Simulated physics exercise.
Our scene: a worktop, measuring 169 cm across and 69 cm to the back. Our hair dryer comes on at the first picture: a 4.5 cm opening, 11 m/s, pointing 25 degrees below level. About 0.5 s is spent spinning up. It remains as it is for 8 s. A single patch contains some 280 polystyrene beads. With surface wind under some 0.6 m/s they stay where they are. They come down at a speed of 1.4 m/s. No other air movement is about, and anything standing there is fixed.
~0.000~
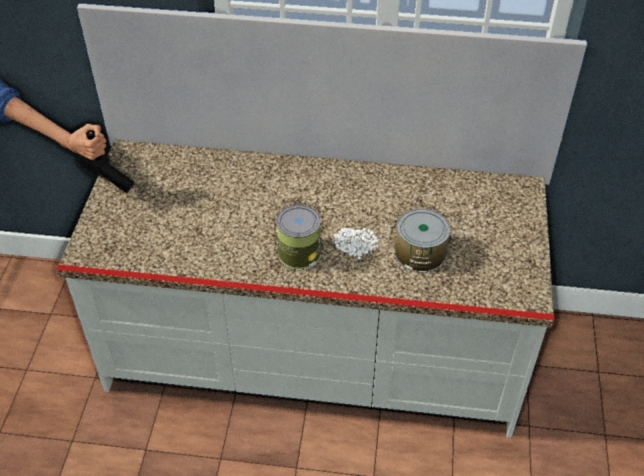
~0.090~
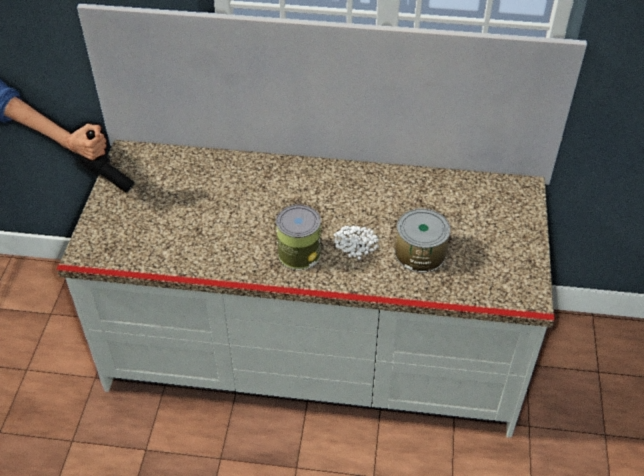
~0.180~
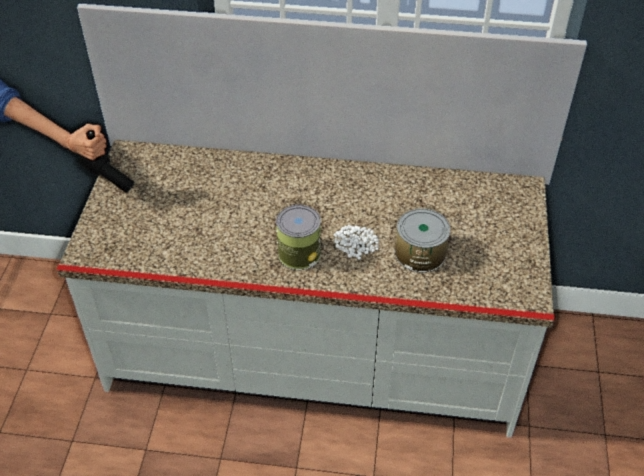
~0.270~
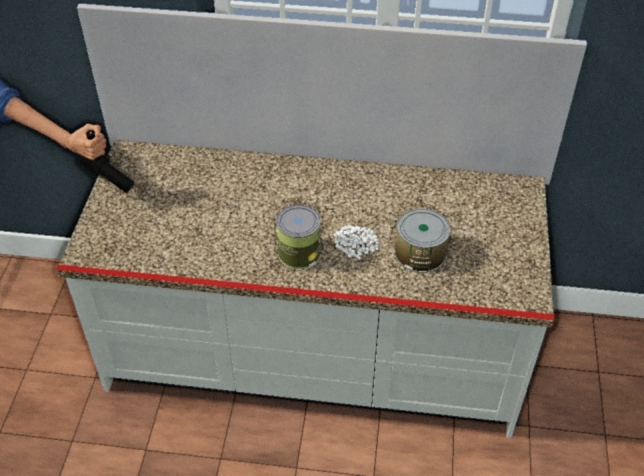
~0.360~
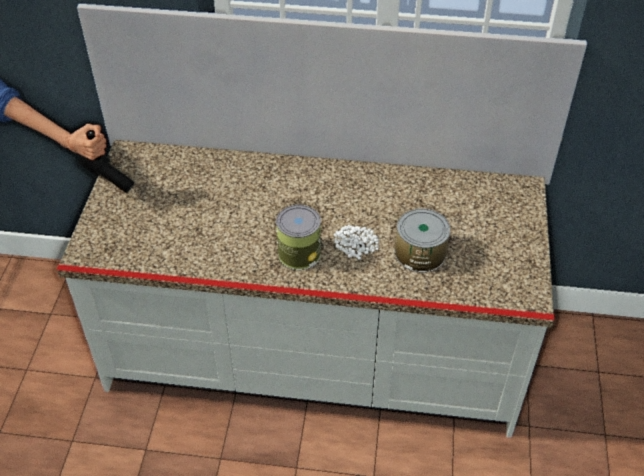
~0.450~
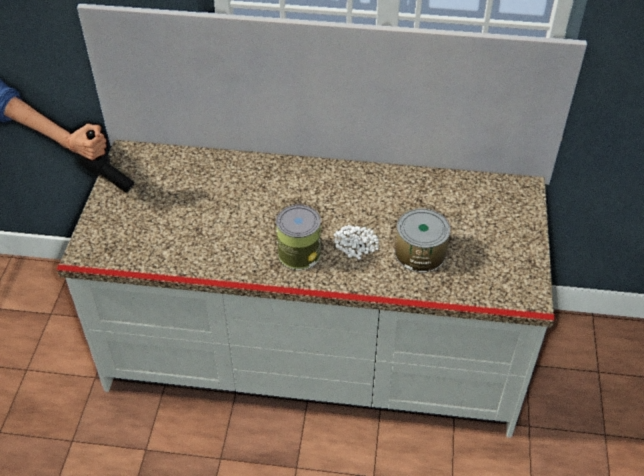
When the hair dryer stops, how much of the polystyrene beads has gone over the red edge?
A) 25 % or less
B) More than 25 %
B.
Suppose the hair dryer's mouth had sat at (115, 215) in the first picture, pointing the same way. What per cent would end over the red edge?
In that case some 0 per cent.
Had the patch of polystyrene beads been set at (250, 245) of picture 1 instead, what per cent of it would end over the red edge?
Roughly 90 per cent.
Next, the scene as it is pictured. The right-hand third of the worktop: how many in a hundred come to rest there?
Roughly 5 in a hundred.
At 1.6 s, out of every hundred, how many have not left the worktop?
About 70 % remain.
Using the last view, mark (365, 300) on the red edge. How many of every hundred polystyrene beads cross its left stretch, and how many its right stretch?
Estimate: Left ~ 1 %; right ~ 50 %.
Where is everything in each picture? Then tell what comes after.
In the first picture, the middle of the polystyrene beads is near (355, 242), none has stirred yet and the mouth of the hair dryer is at (130, 188).
In the second picture, the middle of the polystyrene beads is near (355, 240), none has stirred yet and the red edge is centred on (299, 295).
In the third picture, the middle of the polystyrene beads is near (355, 240), none has stirred yet, the top of a tin is at (298, 221) and the top of a large tin is at (424, 228).
In the fourth picture, the middle of the polystyrene beads is near (355, 240) and none has stirred yet.
In the fifth picture, the middle of the polystyrene beads is near (355, 240) and none has stirred yet.
In the sixth picture, the middle of the polystyrene beads is near (355, 240) and none has stirred yet.
After 1.6 s the count stands so, 29 % are over the red edge; the middle of those still in play is near (402, 243).
After 2.6 s the count stands so, 45 % are over the red edge; the middle of those still in play is near (399, 265).
After 4.4 s the count stands so, 50 % are over the red edge; the middle of those still in play is near (399, 267).
After 8.0 s, at the end, 54 % are over the red edge.
